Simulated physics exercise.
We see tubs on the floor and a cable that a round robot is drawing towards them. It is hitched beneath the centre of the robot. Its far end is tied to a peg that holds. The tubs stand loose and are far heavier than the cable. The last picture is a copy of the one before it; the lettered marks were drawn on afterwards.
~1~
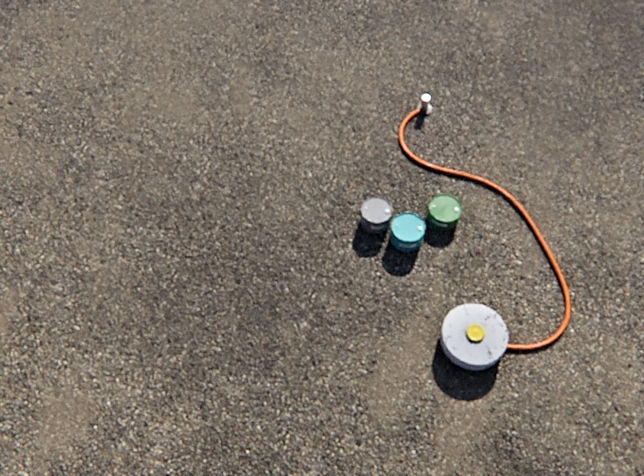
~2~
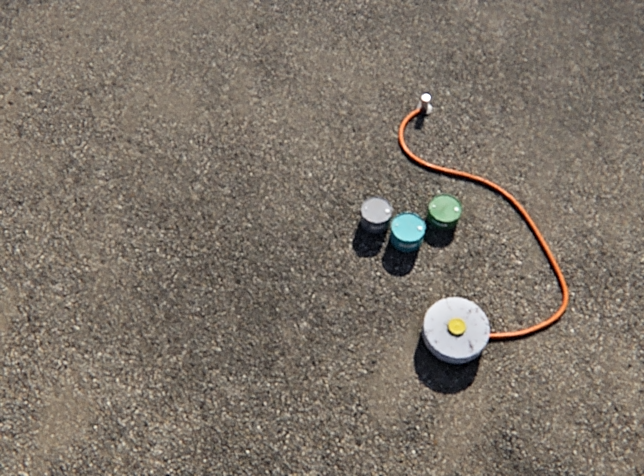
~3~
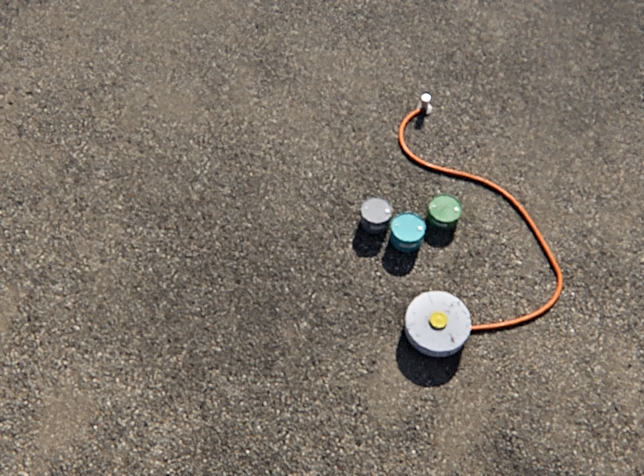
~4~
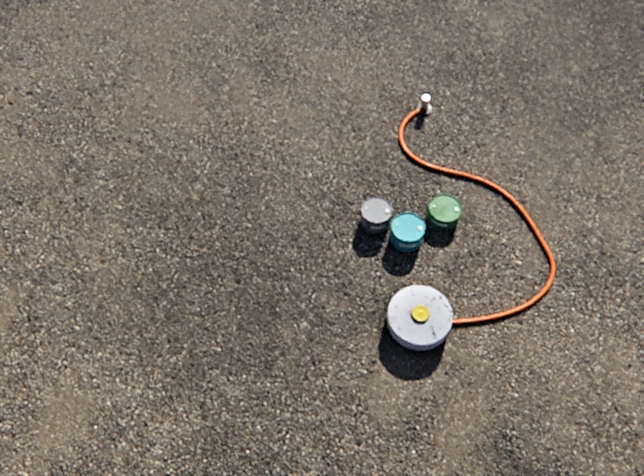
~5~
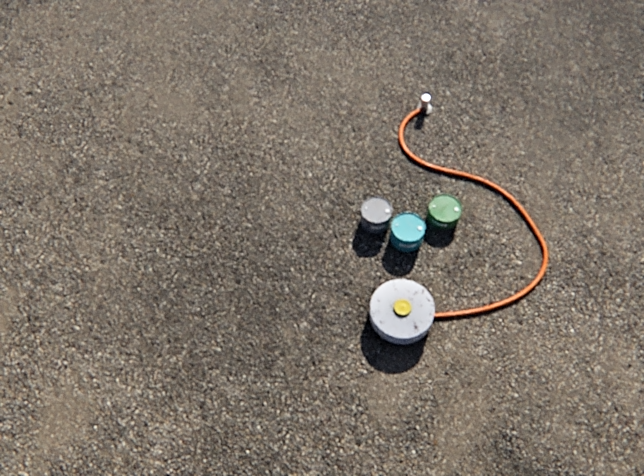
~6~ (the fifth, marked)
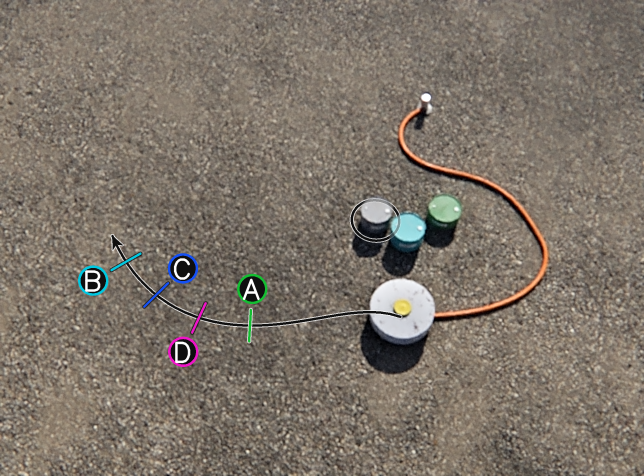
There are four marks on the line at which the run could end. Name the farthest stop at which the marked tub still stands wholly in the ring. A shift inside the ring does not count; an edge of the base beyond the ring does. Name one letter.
Stop at C.
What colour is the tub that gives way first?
The green tub.
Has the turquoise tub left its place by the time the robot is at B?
Yes.
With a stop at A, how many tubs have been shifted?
The count is none.
On the copy, A at (250, 326); B at (126, 262); C at (156, 295); D at (199, 318); the ring at (375, 220); the route from (400, 317) via (224, 324) to (112, 236).
On C. First, robot (313, 315); grey tub (376, 215).
Then, robot (220, 319); grey tub (376, 215).
Finally, robot (154, 290); grey tub (376, 215); green tub (420, 206); the grey tub is still in its ring.
By contrast, A is safe but short; B drags the ringed tub to (359, 205); D is safe but short.
